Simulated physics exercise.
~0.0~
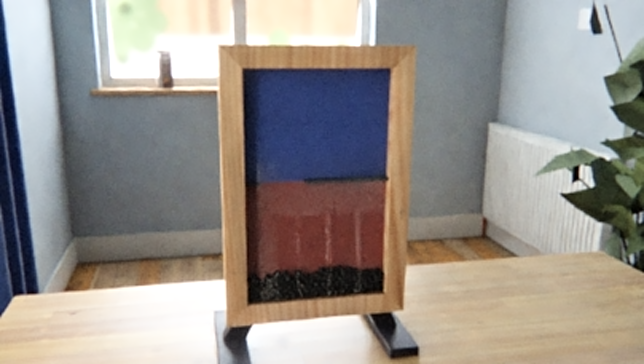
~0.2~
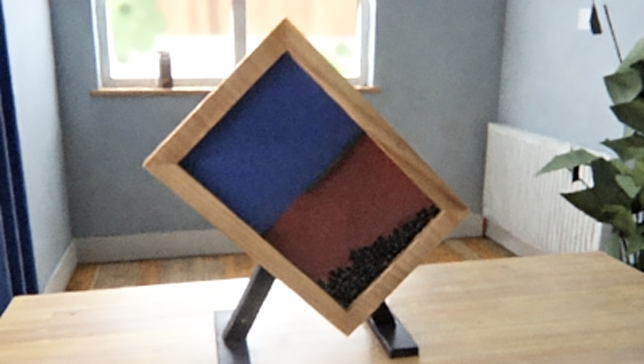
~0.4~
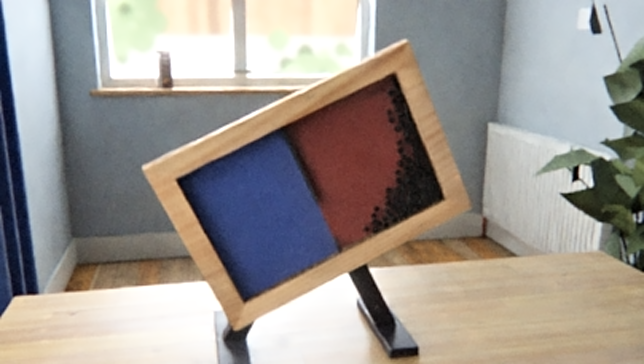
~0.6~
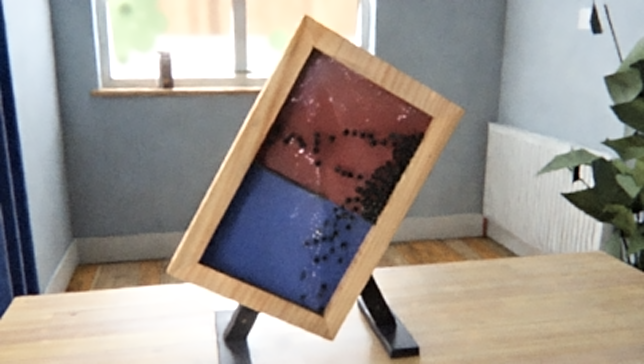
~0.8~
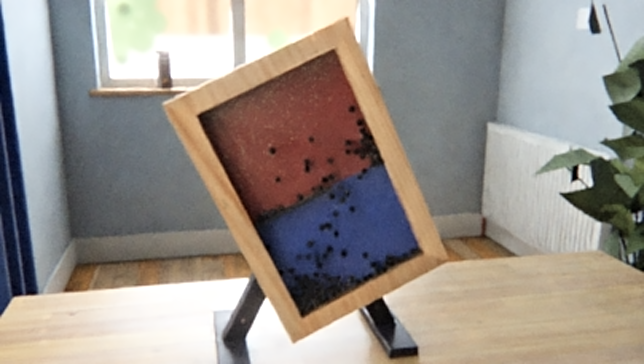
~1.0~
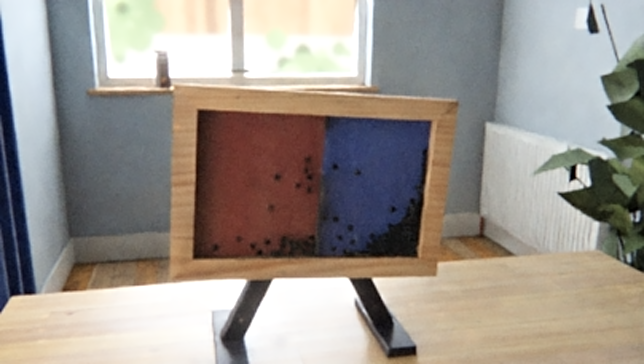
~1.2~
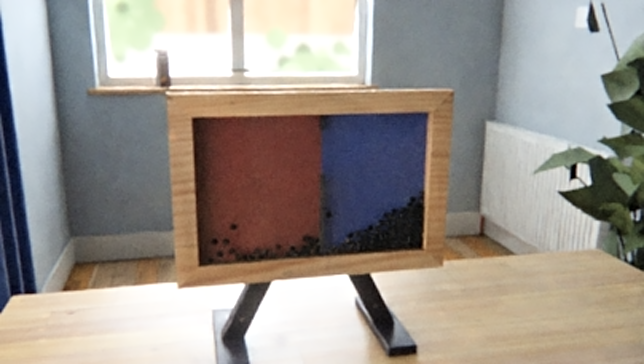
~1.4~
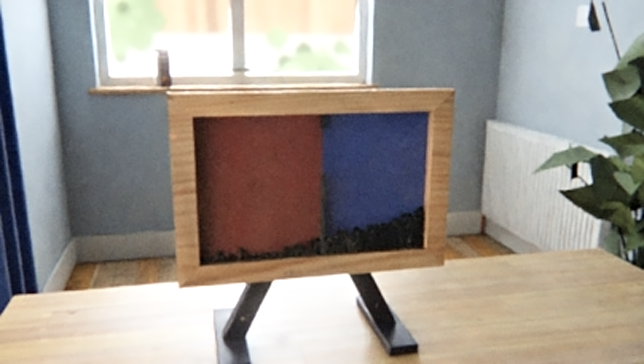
At the start, a wooden-framed box stands upright on a table stand, its blue half above its red half, with small black beads lying along the bottom. The box turns anticlockwise, carrying the beads up the right side in the red half. As it tips past sideways, they tumble down from red into blue. It keeps turning the same way, and more beads scatter into the blue half, now at the lower right. Finally the box stops lying sideways, red on the left and blue on the right, with most beads heaped in blue and a thinner layer in red.
